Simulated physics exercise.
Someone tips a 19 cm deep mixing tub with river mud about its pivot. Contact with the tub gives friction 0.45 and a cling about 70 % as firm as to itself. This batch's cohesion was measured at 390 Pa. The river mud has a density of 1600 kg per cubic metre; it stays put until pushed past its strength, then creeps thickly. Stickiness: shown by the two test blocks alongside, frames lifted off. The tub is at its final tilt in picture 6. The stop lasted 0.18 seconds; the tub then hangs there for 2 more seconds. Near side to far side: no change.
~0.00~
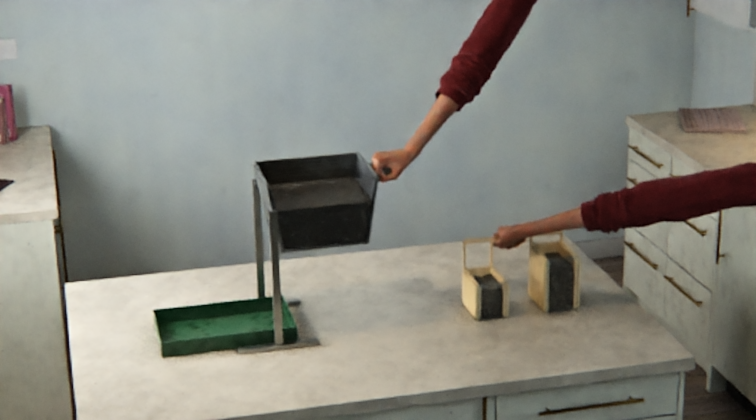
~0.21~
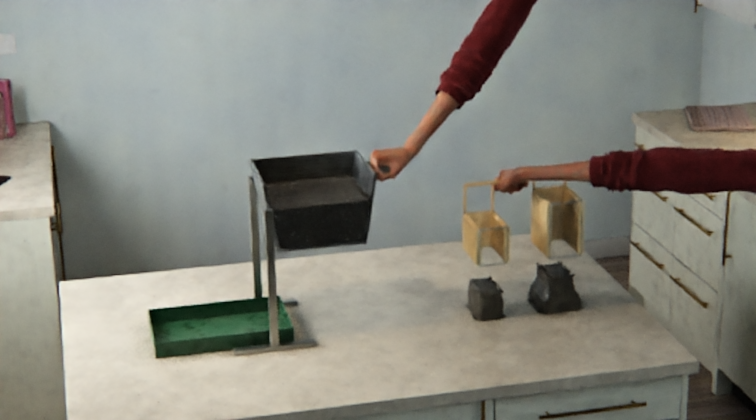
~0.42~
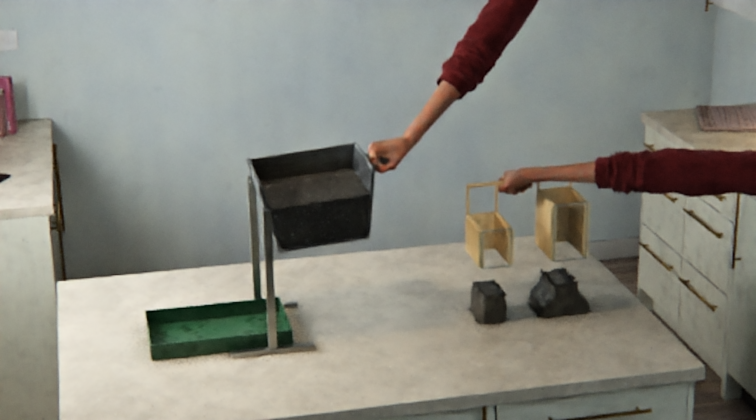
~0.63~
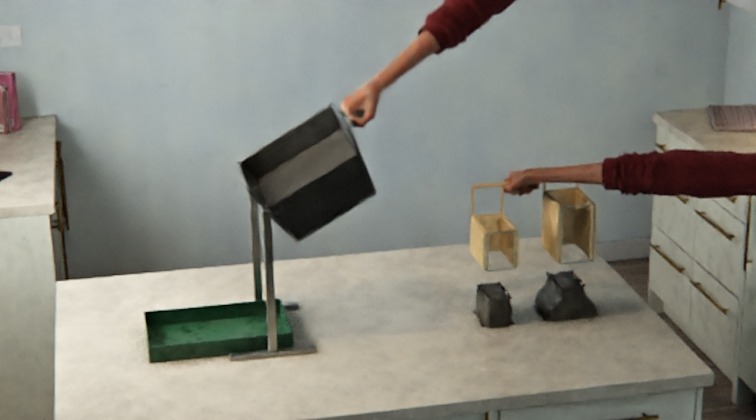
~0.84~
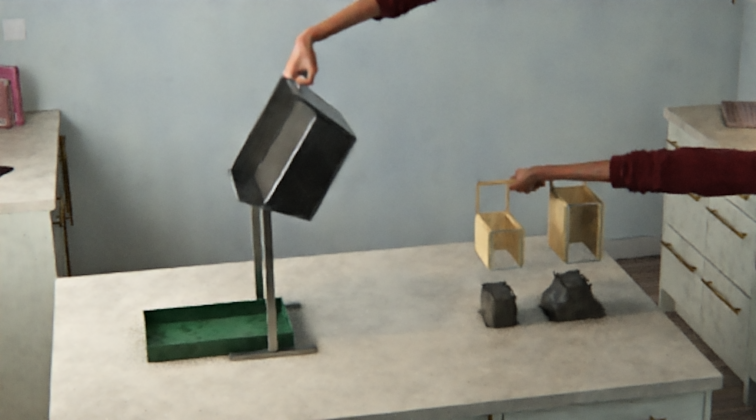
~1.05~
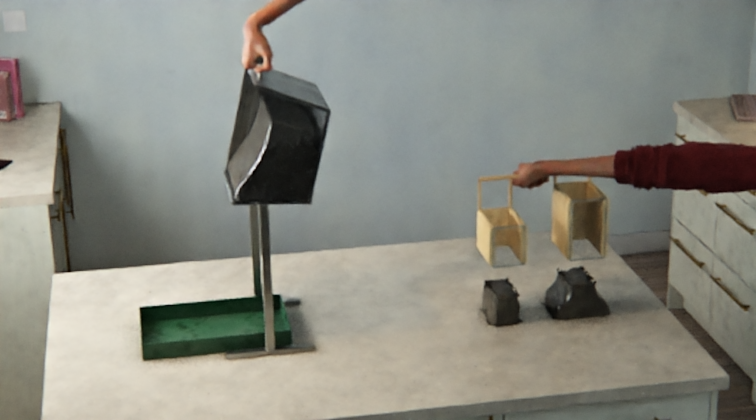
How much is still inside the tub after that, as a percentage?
Close to 53 % is still inside the tub.
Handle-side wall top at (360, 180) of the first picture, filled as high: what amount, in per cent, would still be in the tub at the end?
Some 65 per cent, I reckon.
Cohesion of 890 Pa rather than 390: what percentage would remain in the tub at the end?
100 %.
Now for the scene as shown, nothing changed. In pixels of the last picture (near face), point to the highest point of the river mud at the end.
Peak location: Approx. (292, 165).
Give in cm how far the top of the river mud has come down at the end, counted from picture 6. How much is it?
The top ends up some 12 cm below its level in the last picture.
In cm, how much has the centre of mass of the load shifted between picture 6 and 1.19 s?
It has moved close to 6 cm.
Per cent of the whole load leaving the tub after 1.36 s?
Around 7 % of the whole load.
By 1.19 s, the tub is at 76 degrees and holds 84 %.
By 1.36 s, the tub is at 76 degrees and holds 60 %.
By 1.53 s, the tub is at 76 degrees and holds 53 %.
By 1.70 s, the tub is at 76 degrees and holds 53 %.
By 3.05 s, at the end, the tub is at 76 degrees and holds 53 %.
